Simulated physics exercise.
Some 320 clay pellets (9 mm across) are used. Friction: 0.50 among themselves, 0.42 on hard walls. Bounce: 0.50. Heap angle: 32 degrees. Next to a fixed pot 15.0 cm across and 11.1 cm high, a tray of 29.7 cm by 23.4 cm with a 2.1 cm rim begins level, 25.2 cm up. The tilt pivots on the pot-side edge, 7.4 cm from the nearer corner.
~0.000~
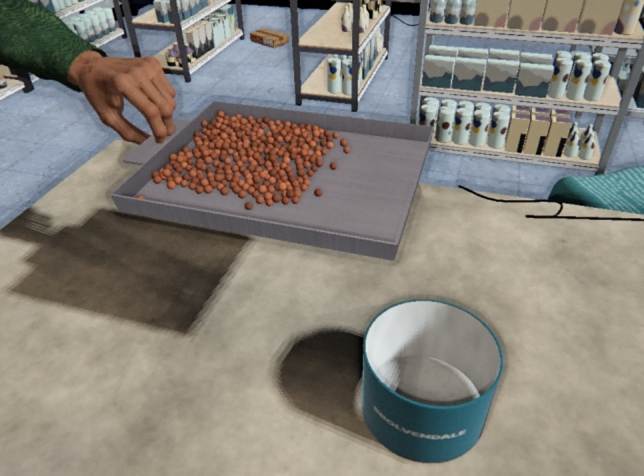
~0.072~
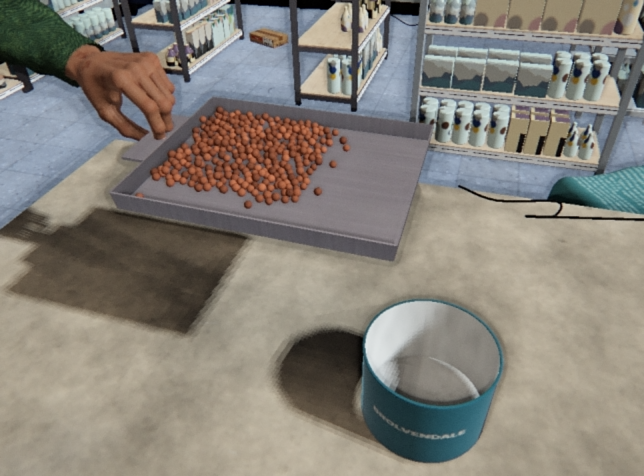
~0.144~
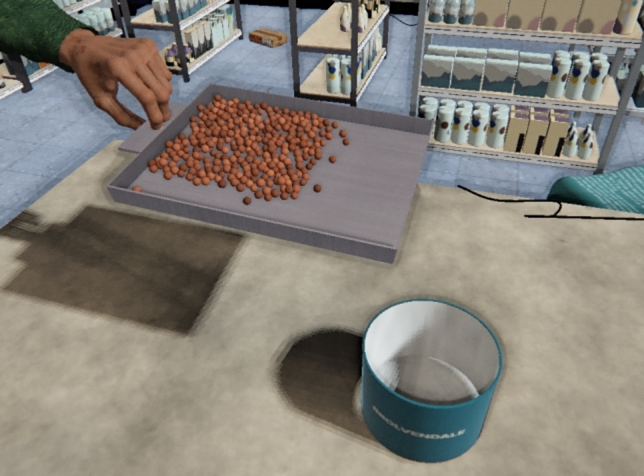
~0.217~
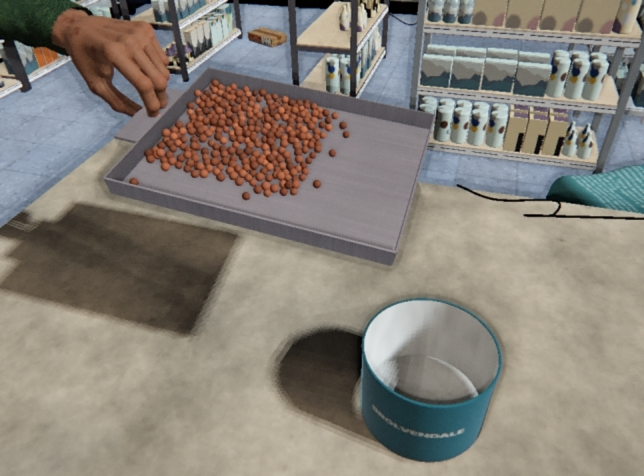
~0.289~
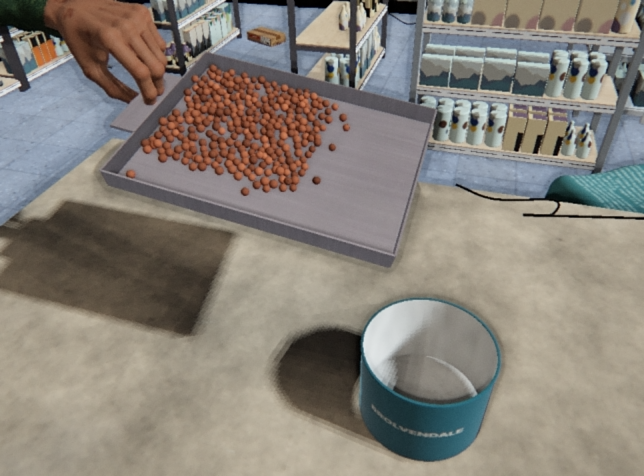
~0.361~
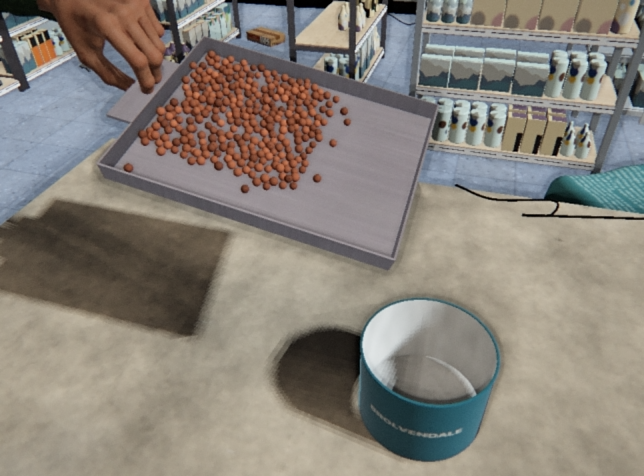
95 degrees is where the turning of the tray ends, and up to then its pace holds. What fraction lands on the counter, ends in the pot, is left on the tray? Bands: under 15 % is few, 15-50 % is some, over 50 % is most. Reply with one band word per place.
Counter some, pot most, left on the tray few.
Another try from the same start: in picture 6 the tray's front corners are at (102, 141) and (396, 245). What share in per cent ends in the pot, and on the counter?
Per cent by place - pot 50, counter 45.
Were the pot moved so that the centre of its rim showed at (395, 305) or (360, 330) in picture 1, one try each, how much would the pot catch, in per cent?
The shares would be near 25 and 75 per cent respectively.
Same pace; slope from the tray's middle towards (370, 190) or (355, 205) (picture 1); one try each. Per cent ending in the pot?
The share comes to roughly 40 in a hundred, then roughly 90 in a hundred.
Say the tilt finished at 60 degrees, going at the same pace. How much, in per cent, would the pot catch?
It would land at about 10 percent.
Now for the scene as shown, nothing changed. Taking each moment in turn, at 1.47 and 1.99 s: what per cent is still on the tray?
In turn: 85, 20.
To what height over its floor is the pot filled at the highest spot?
It reaches roughly 2.5 cm.
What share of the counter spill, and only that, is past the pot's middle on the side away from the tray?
About 20 percent of the spill.
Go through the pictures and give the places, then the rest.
Tray tilt 0 degrees, front corners at (114, 194) and (395, 242); middle of the pieces at (249, 155); pot at (432, 348), in the first picture.
Tray tilt 1 degrees, front corners at (113, 191) and (395, 244); middle of the pieces at (248, 152), in the second picture.
Tray tilt 5 degrees, front corners at (110, 185) and (395, 247), lowest corner right front; middle of the pieces at (247, 144), in the third picture.
Tray tilt 9 degrees, front corners at (107, 177) and (394, 250), lowest corner right front; middle of the pieces at (245, 134), in the fourth picture.
Tray tilt 13 degrees, front corners at (103, 169) and (394, 253), lowest corner right front; middle of the pieces at (244, 125), in the fifth picture.
Tray tilt 17 degrees, front corners at (100, 163) and (393, 257), lowest corner right front; middle of the pieces at (243, 116); pot at (429, 347). Its pace works out near 55 degrees a second, in the sixth picture.
After 1.03 s, tilt 53 degrees; the tray holds 95 %, the pot 0 %.
Then, at 1.47 s, tilt 78 degrees; the tray holds 85 %, the pot 10 %.
Then, at 1.99 s, tilt 95 degrees; the tray holds 20 %, the pot 45 %.
In the end, at 3.3 s, counter 20 %, pot 75 %, tray 5 %.
